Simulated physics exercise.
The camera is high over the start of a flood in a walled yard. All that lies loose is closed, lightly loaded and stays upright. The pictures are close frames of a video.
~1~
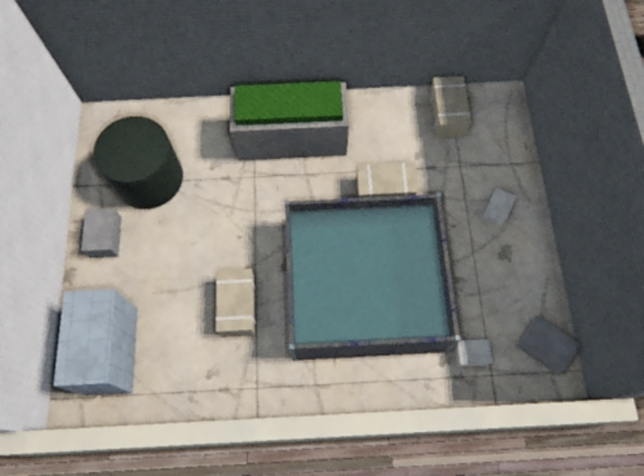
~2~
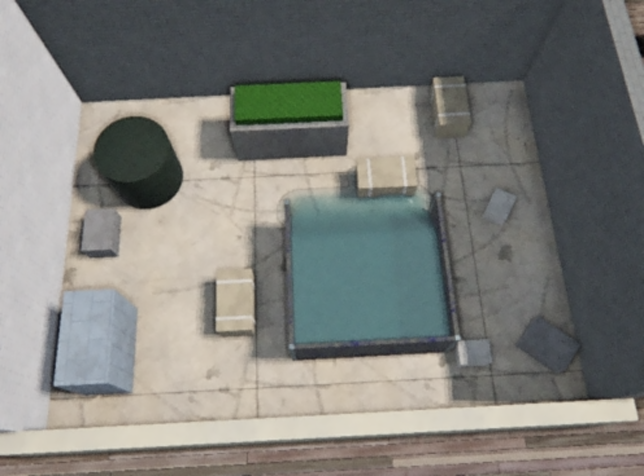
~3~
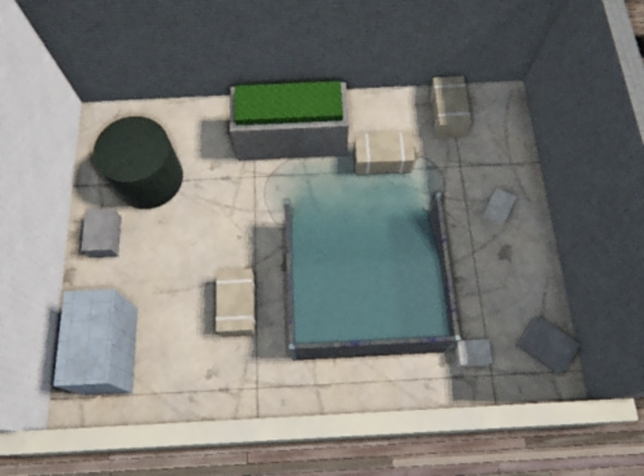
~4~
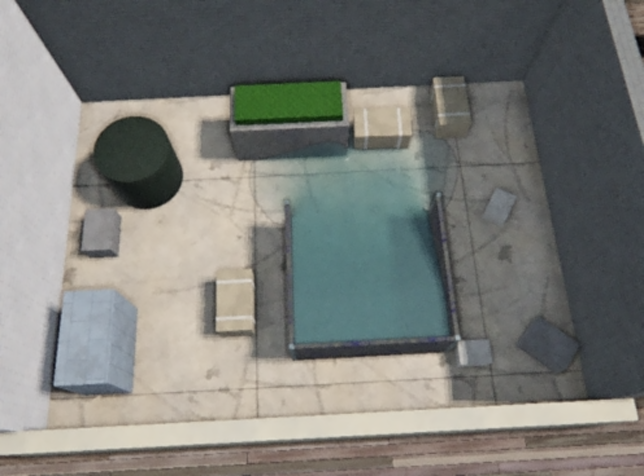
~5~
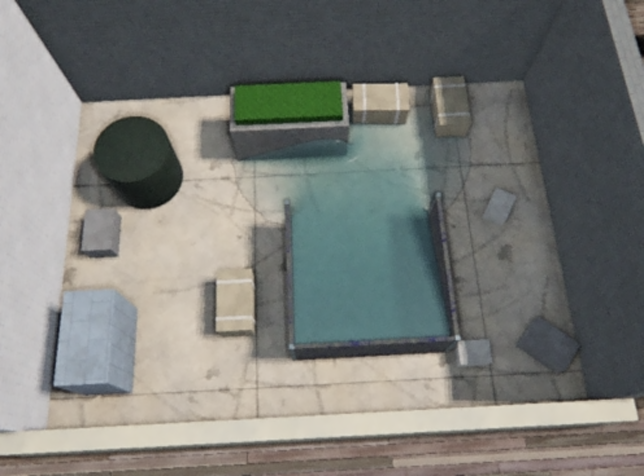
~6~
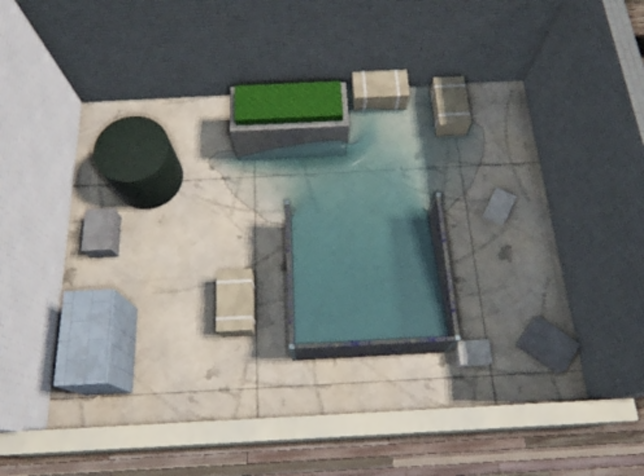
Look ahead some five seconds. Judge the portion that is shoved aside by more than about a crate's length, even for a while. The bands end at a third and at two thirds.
It is two thirds or more.
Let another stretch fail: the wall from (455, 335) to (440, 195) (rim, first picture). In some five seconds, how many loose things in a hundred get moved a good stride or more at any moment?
Some 60 per cent.
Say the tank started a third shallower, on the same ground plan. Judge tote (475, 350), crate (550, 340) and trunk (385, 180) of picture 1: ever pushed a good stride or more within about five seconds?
In turn: Never so far, yes, that far or more.
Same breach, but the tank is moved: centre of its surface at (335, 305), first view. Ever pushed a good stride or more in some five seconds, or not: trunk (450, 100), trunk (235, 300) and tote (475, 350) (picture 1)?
In turn: Yes, never so far, not that far.
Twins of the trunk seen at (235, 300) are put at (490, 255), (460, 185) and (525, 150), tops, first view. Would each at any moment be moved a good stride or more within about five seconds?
As listed: Yes, shifted that much, pushed that far.
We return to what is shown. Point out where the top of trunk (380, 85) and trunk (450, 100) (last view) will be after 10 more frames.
Roughly at (342, 78) and (529, 124).
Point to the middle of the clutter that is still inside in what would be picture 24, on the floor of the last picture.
Roughly at (353, 272).
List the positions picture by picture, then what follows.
A trunk at (387, 178) rests on the ground; a trunk at (452, 100) rests on the ground; 0 of 7 have shifted, in the first picture.
A trunk at (387, 172), on the bottom, close to its start; a trunk at (452, 100), on the bottom; 1 of 7 have shifted, in the second picture.
A trunk at (385, 147) rests on the ground, a stride from its start; a trunk at (452, 100), on the bottom; 1 of 7 have shifted, in the third picture.
A trunk at (383, 122), on the bottom, a stride from its start; a trunk at (452, 100) rests on the ground; 1 of 7 have shifted, in the fourth picture.
A trunk at (381, 97) rests on the ground, a stride from its start; a trunk at (452, 100) rests on the ground; 1 of 7 have shifted, in the fifth picture.
A trunk at (381, 83) rests on the ground, far from its start; a trunk at (452, 100) rests on the ground; 1 of 7 have shifted, in the sixth picture.
A moment on, 1 of 7 are well off their spots; 2 afloat.
Next, 2 of 7 are well off their spots; 1 afloat.
Later, 4 of 7 are well off their spots; 3 afloat.
In the end, 6 of 7 are well off their spots, and 6 have been at some point; 5 afloat.
